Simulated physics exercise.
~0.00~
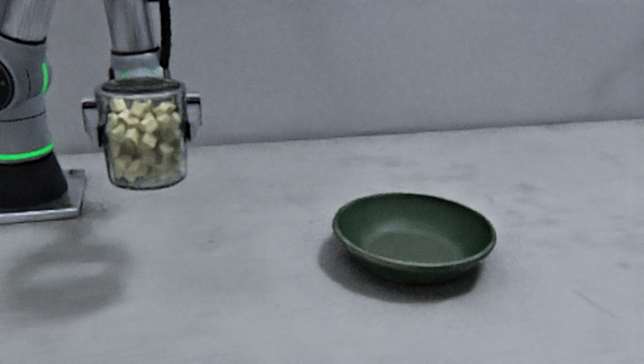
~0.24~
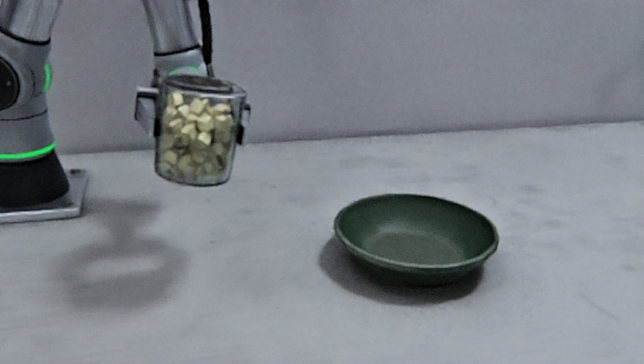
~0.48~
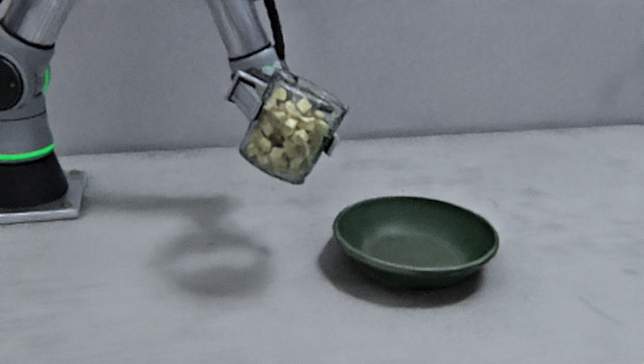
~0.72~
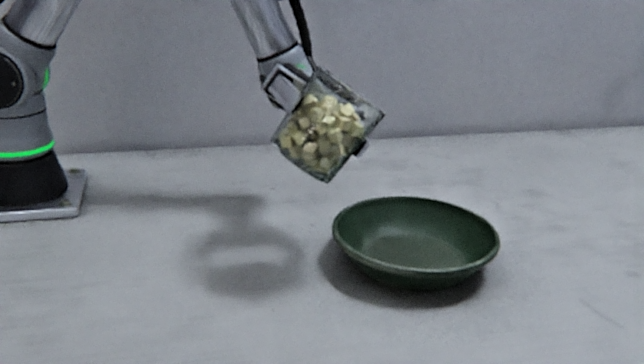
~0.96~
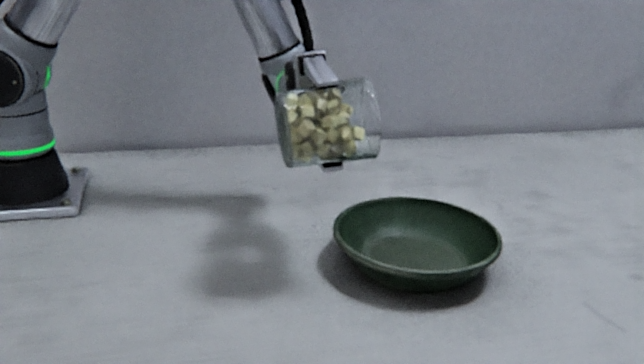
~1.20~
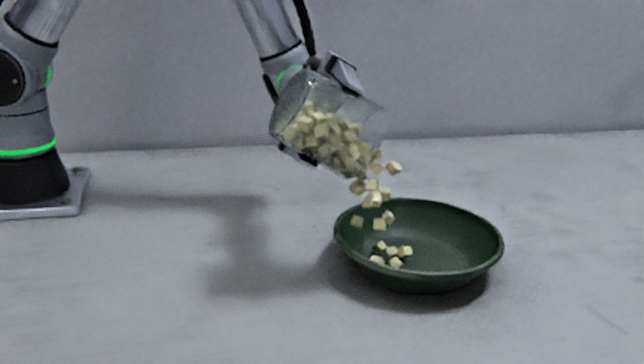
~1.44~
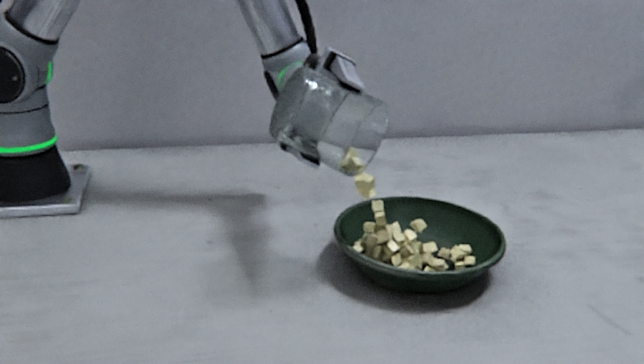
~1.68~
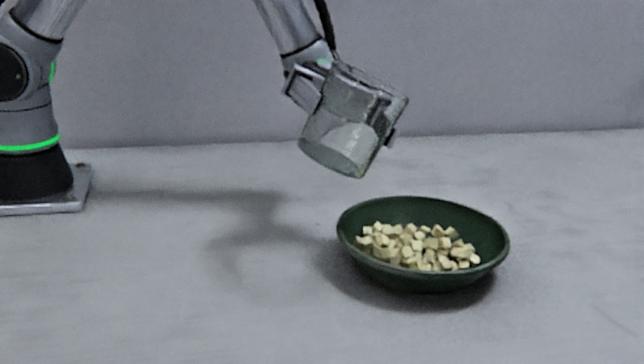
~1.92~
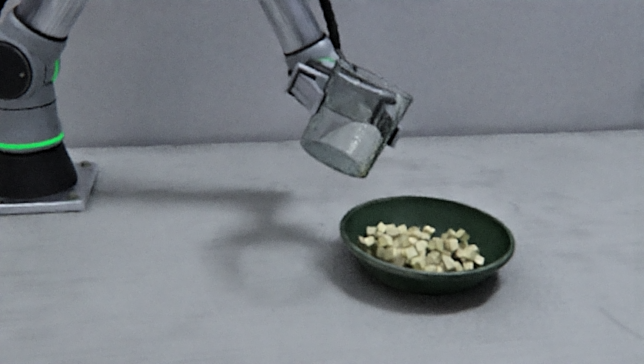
Robot arm carrying a clear beaker of pale vegetable cubes right, tipping them into a green bowl, then tilting the emptied beaker back.
